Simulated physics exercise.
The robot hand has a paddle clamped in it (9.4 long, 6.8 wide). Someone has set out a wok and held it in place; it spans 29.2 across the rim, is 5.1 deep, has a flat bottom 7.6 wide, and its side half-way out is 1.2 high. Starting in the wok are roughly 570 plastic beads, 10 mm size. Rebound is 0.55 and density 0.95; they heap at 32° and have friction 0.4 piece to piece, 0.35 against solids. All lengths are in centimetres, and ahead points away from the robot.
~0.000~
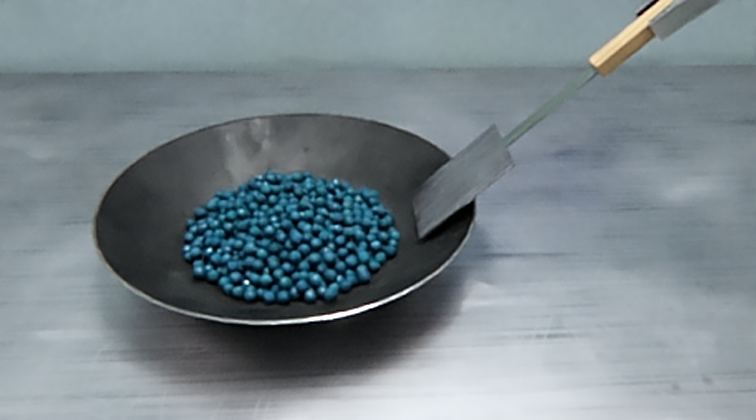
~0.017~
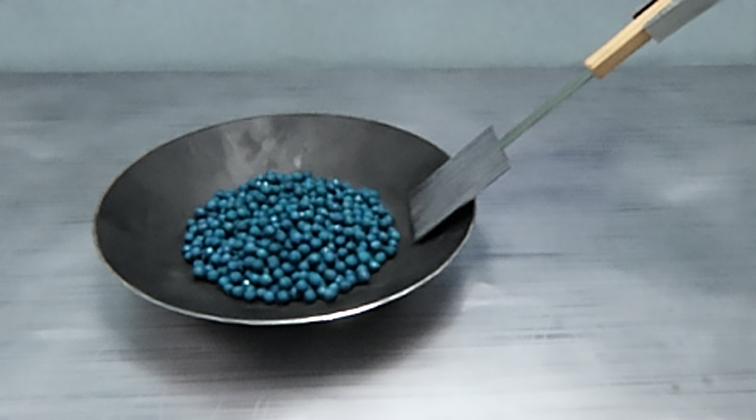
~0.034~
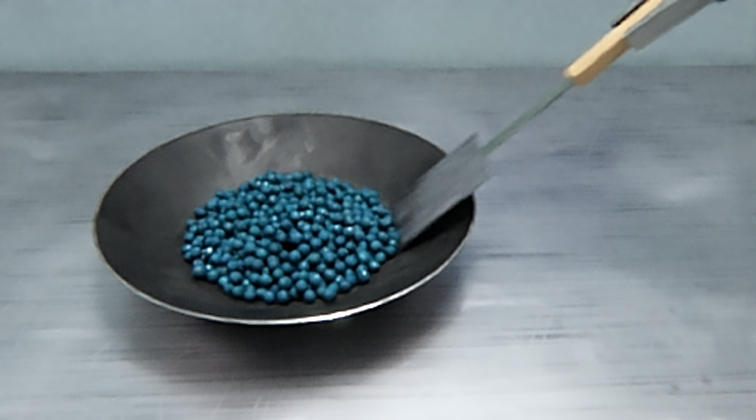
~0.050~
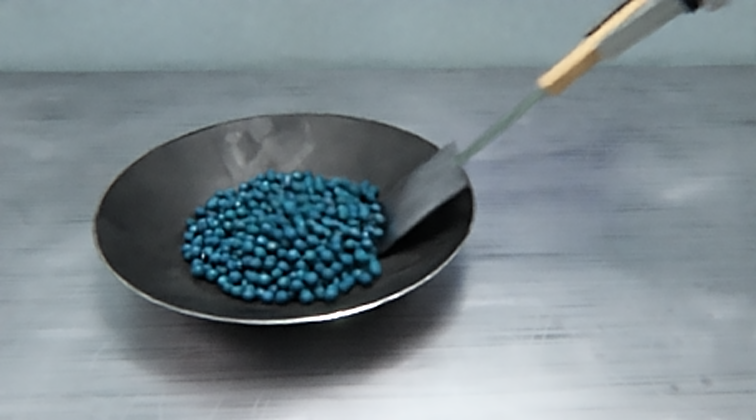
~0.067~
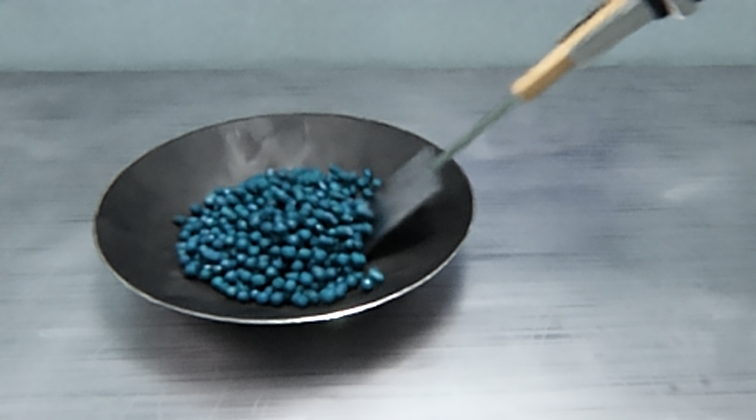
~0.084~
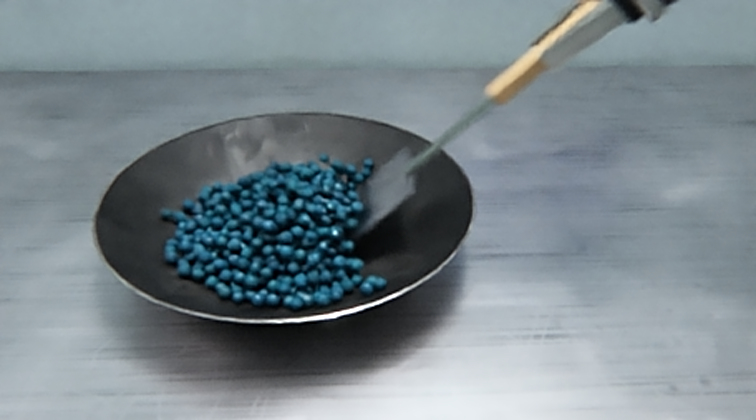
A robot hand lowered a metal paddle into the right side of a dark wok and slid it left, pushing the heap of small blue beads leftward and bunching them a little higher.
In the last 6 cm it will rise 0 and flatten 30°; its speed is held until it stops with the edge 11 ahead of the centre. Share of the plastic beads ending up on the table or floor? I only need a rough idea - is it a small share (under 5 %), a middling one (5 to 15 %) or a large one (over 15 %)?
A large one, over 15 %.
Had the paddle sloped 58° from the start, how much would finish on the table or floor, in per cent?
Around 30 in a hundred.
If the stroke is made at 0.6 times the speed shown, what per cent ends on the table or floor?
I'd put it at about 15 per cent.
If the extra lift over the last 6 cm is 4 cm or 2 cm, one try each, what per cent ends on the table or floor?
You'd get some 30 per cent with the first setting and some 30 per cent with the second.
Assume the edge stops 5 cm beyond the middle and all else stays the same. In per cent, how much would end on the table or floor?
Roughly 0 %.
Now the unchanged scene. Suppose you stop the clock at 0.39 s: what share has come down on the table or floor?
Share at that moment: About 25 %.
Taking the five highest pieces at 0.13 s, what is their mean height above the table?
About 6 cm.
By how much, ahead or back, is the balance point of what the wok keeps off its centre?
What stays is shifted forward by around 4.0 cm.
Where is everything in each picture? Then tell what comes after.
Paddle top edge at (504, 143), sloping 45°; upper third of the load around (290, 221), from x 190 to 395, top at y 175; 572 in the wok, in the first picture.
Paddle top edge at (501, 145), sloping 45°; upper third of the load around (290, 221), from x 190 to 395, top at y 175, in the second picture.
Paddle top edge at (484, 153), sloping 45°; upper third of the load around (290, 221), from x 190 to 395, top at y 175, in the third picture.
Paddle top edge at (459, 161), sloping 45°; upper third of the load around (293, 218), from x 190 to 380, top at y 175, in the fourth picture.
Paddle top edge at (434, 166), sloping 45°; upper third of the load around (290, 214), from x 180 to 380, top at y 170, in the fifth picture.
Paddle top edge at (410, 169), sloping 45°; upper third of the load around (283, 210), from x 165 to 380, top at y 160; 572 in the wok, in the sixth picture.
By 0.13 s, sloping 45°, highest piece 6 above the table; 572 in the wok.
By 0.17 s, sloping 38°, highest piece 7 above the table; 572 in the wok.
By 0.39 s, sloping 15°, highest piece 6 above the table; 427 in the wok, 135 on the table or floor, 10 on the blade or in flight.
By 1.44 s, sloping 15°, highest piece 6 above the table; 427 in the wok, 145 on the table or floor.
Final count, 427 in the wok, 145 on the table or floor. That is 25 % on the table or floor.
